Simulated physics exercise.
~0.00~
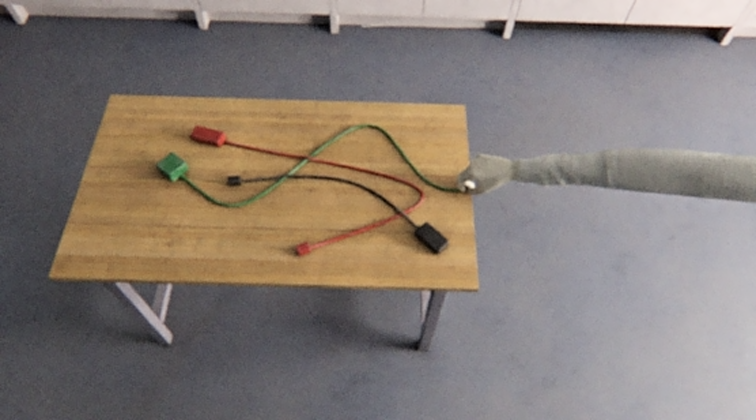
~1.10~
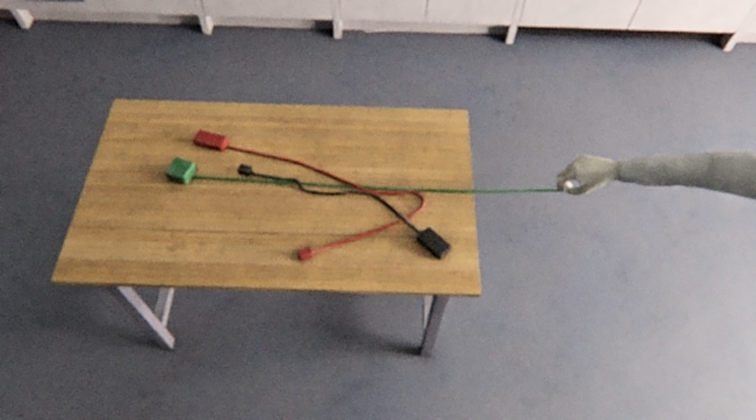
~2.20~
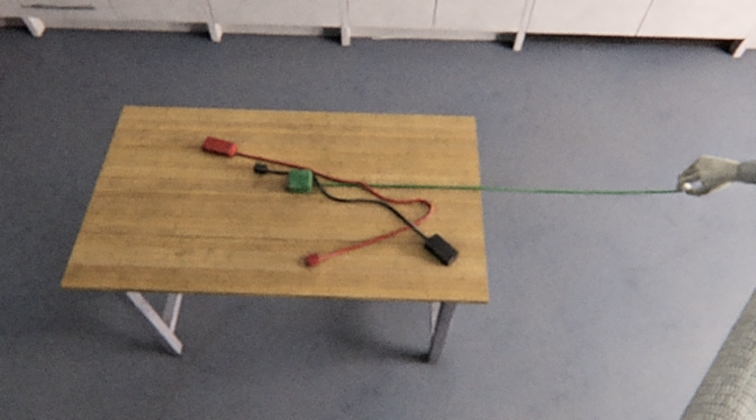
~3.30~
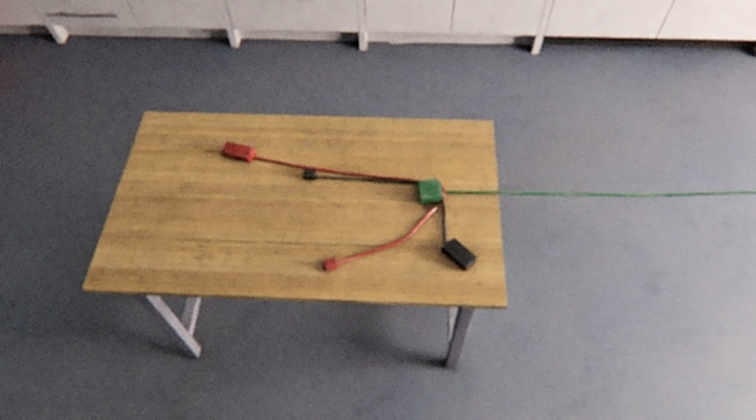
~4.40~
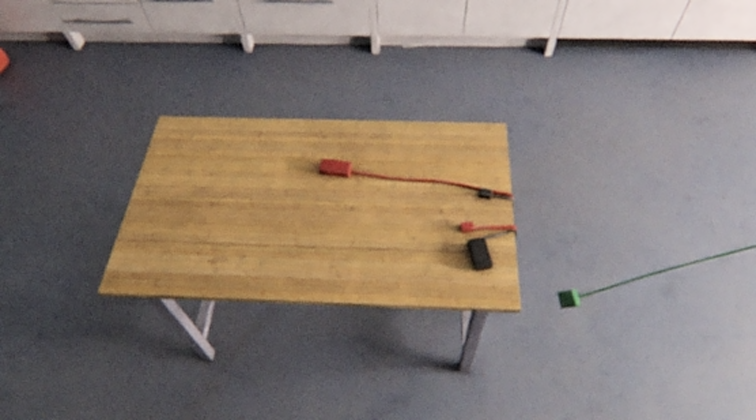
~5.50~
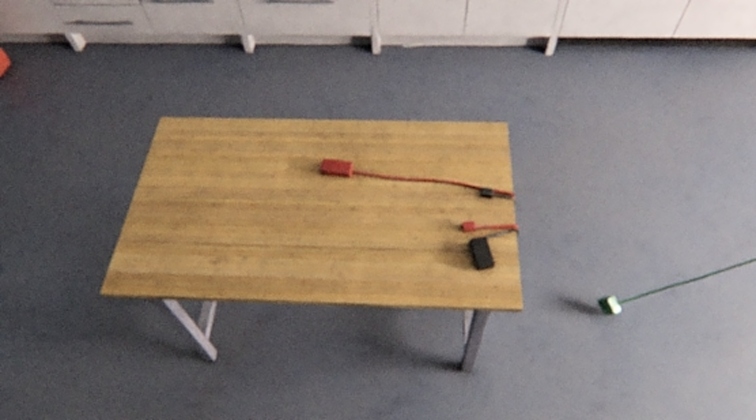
On a wooden lab table holding three tangled leads, a gloved hand pulled the green one off to the right until its charger slid over the edge, dragging the black and red leads along and leaving their chargers still on the tabletop.
